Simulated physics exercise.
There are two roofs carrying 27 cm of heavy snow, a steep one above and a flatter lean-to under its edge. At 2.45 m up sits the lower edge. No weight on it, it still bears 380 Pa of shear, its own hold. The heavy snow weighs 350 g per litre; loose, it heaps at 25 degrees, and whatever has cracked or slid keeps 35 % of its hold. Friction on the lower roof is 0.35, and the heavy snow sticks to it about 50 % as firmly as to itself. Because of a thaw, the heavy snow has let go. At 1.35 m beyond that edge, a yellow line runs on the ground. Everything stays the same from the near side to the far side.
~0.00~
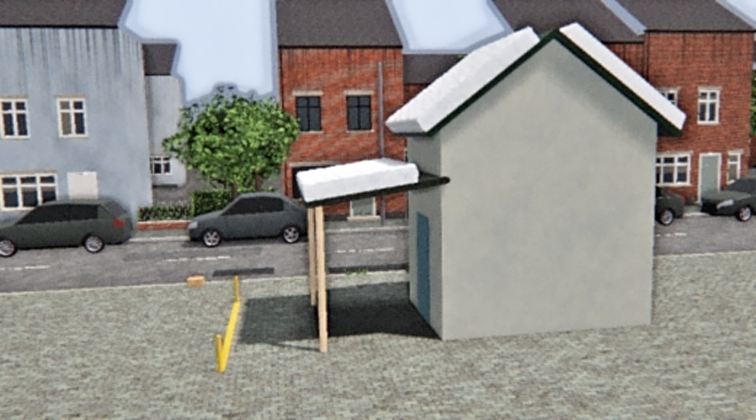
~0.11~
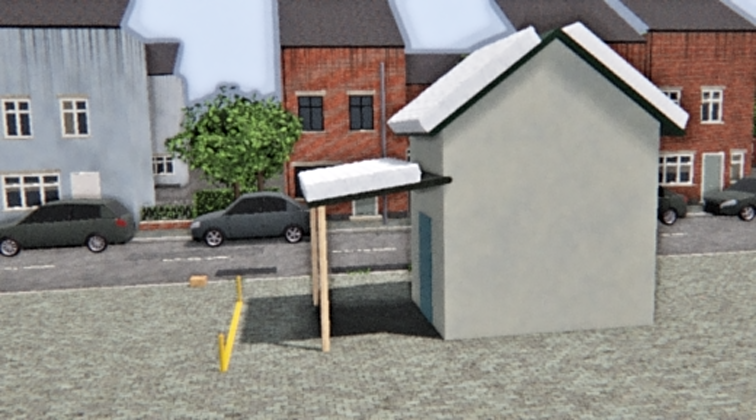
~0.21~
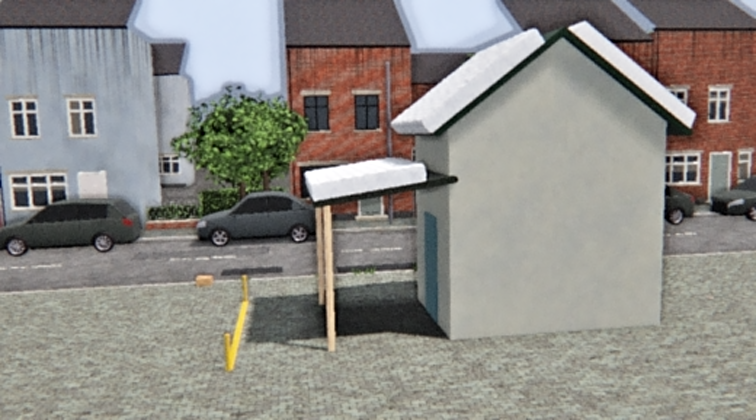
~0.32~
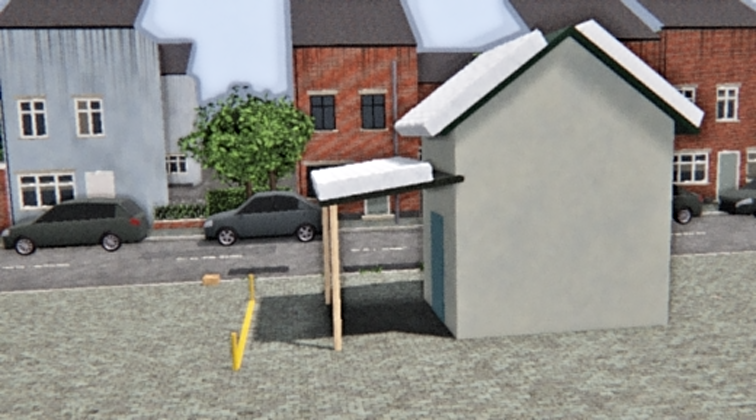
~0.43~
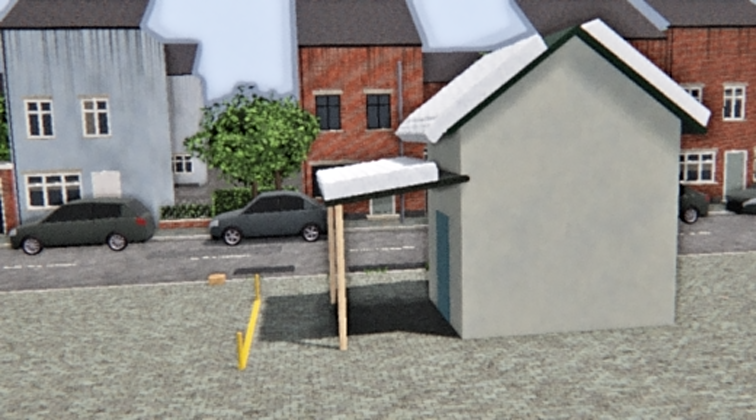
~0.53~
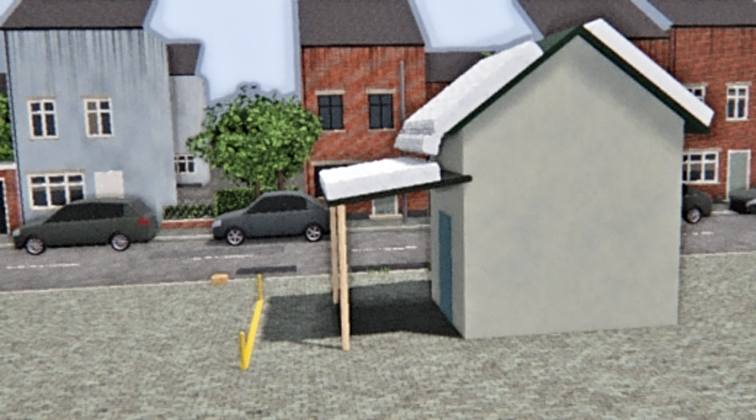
A grey building with a steep, snowy roof stood across from parked cars as the view drifted slightly; the snow on its left slope crept down past the edge, then cracked above the still, snow-covered lean-to.
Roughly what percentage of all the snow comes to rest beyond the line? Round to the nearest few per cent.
Roughly 2 %.
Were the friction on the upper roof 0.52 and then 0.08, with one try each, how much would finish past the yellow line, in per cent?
One try each gives 0 % and then 16 %.
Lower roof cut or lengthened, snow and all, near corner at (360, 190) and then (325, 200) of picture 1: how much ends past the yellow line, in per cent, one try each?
Respectively 20 % and 6 %.
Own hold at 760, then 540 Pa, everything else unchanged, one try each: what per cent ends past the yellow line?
Result: 0 % for the first case, 0 % for the second.
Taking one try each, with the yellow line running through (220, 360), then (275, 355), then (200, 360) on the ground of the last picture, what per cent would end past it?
First try 0 per cent, second 6 per cent, third 0 per cent.
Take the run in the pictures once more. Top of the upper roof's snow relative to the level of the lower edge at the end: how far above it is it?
0.7 m, give or take.
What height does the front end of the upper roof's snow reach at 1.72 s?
Measured height: Approx. 2.6 m.
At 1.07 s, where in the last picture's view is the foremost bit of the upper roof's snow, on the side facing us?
It lies at around (377, 169) in the last picture.
By 1.07 s, none is below the lower edge and 0 % is past the line.
By 1.72 s, none is below the lower edge and 0 % is past the line.
By 2.36 s, 18 % is below the lower edge and 0 % is past the line.
By 3.00 s, 21 % is below the lower edge and 2 % is past the line.
By 3.80 s, at the end, 22 % is below the lower edge and 2 % is past the line.
